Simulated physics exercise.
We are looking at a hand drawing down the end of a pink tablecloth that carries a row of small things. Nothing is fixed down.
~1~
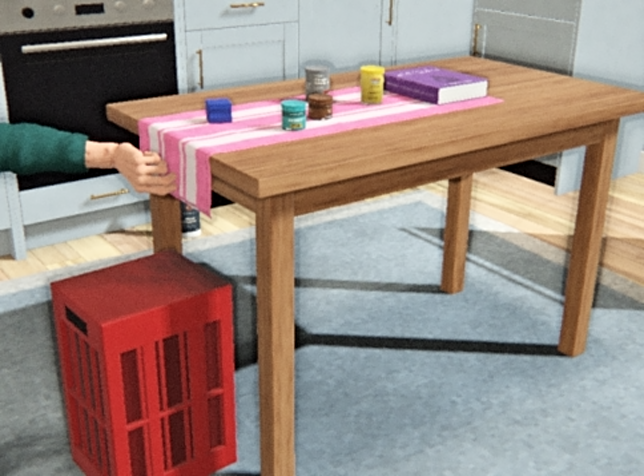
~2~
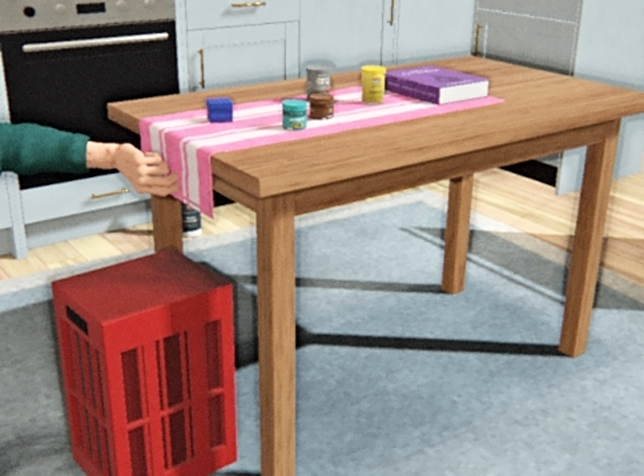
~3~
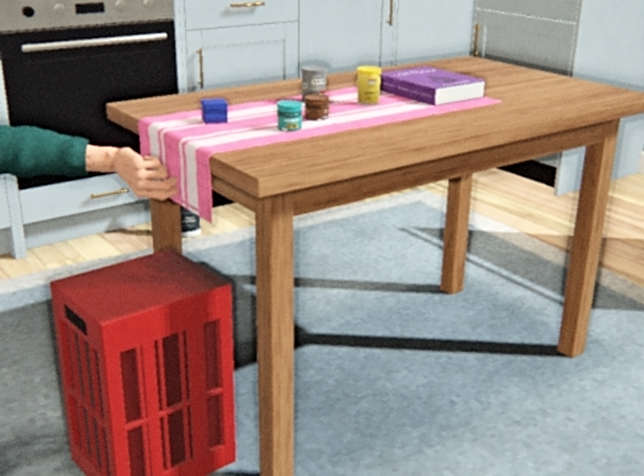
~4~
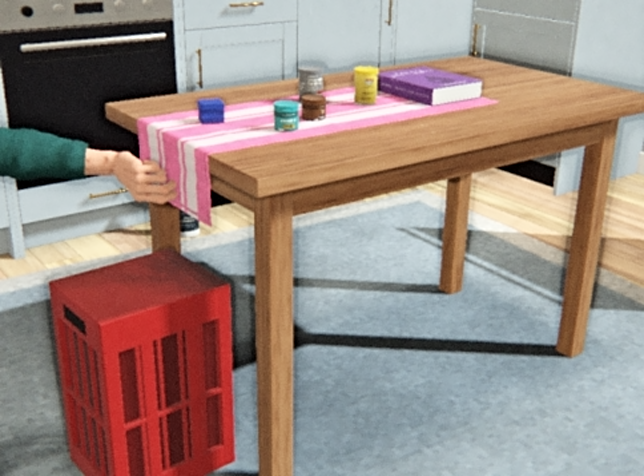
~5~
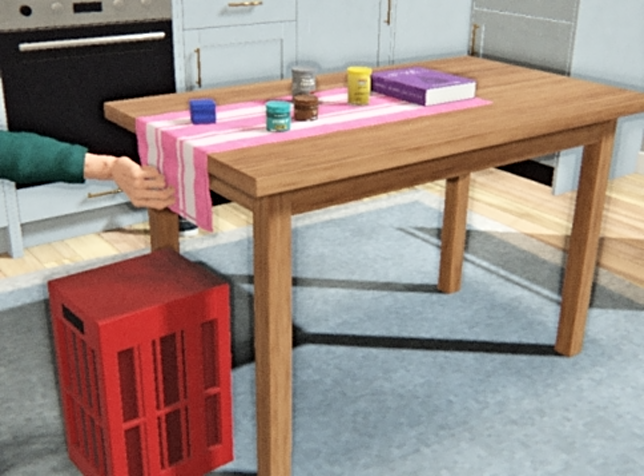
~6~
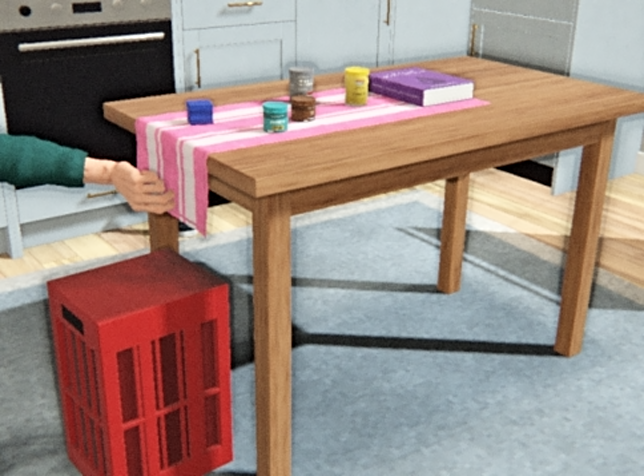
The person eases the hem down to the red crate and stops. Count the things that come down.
The answer is one.
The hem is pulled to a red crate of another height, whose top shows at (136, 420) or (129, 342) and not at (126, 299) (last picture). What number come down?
It would be 4 and 2.
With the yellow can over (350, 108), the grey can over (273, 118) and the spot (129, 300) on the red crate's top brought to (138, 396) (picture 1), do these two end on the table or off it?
The yellow can stays on; the grey can is carried off.
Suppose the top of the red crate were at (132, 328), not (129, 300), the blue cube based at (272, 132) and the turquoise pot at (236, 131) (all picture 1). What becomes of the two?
The blue cube drops off; the turquoise pot is carried off.
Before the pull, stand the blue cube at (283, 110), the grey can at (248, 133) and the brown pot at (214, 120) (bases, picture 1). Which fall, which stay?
The blue cube keeps its place on top, the grey can is carried off, the brown pot goes over.
A little later, hem near (173, 238); all still up.
Next, hem on the crate; blue cube gone.
When it is over, hem on the crate; blue cube gone. Over the edge go one.
